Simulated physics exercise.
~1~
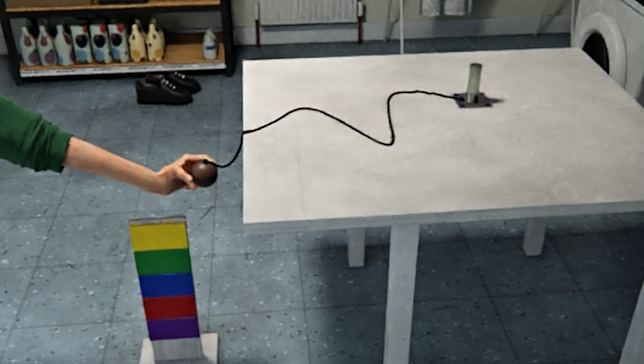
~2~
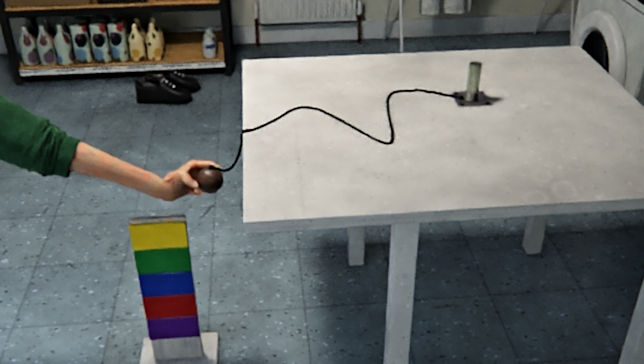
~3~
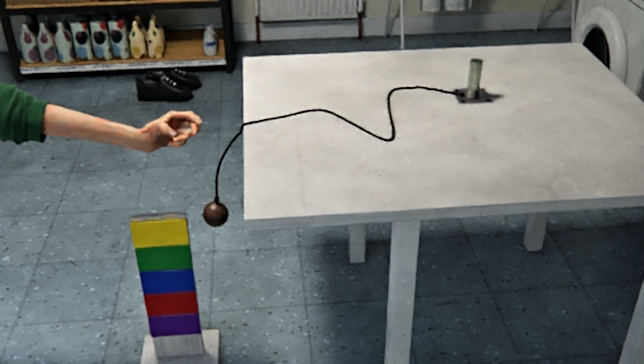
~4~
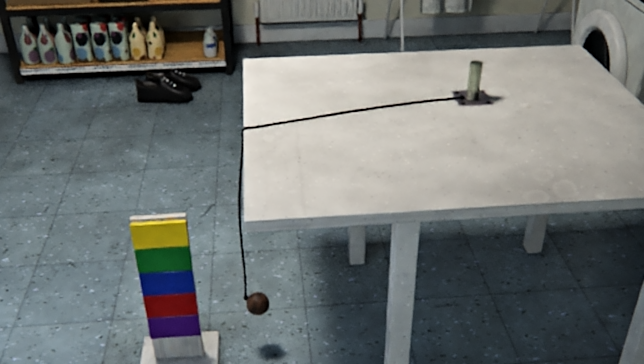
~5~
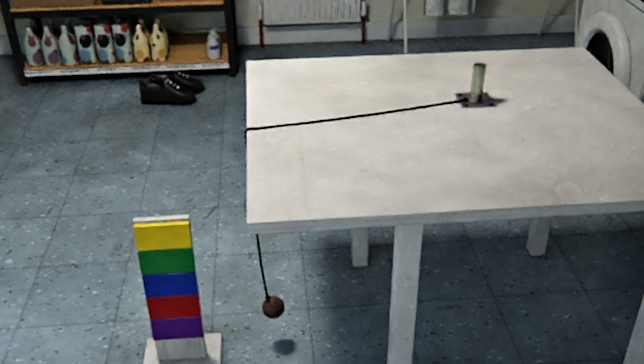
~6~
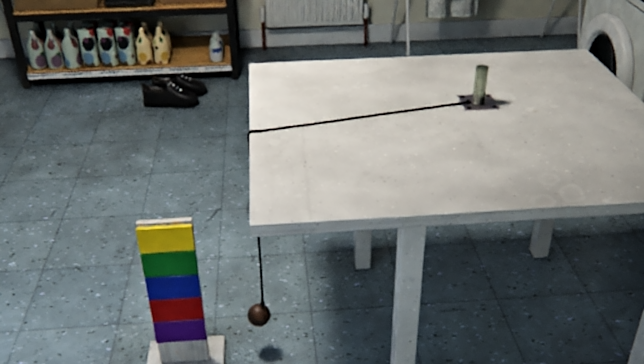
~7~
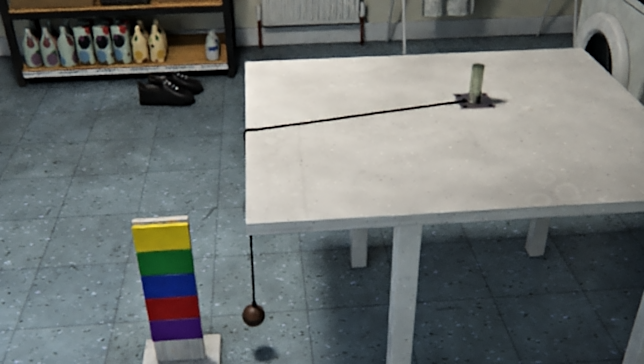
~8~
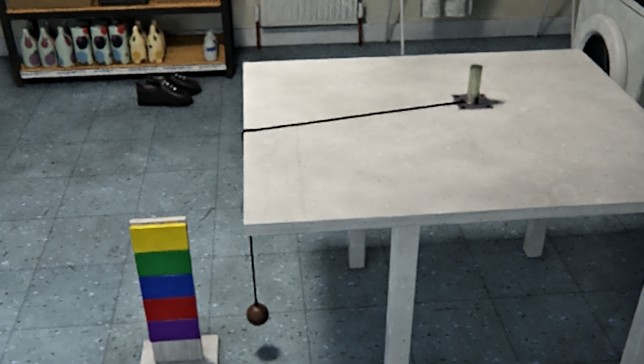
The video shows a hand holding a brown ball on a dark cord beside a white table and a board of coloured bands, then letting go, so the ball drops, pulls the cord taut, swings slightly under the table edge and hangs level with the purple band.
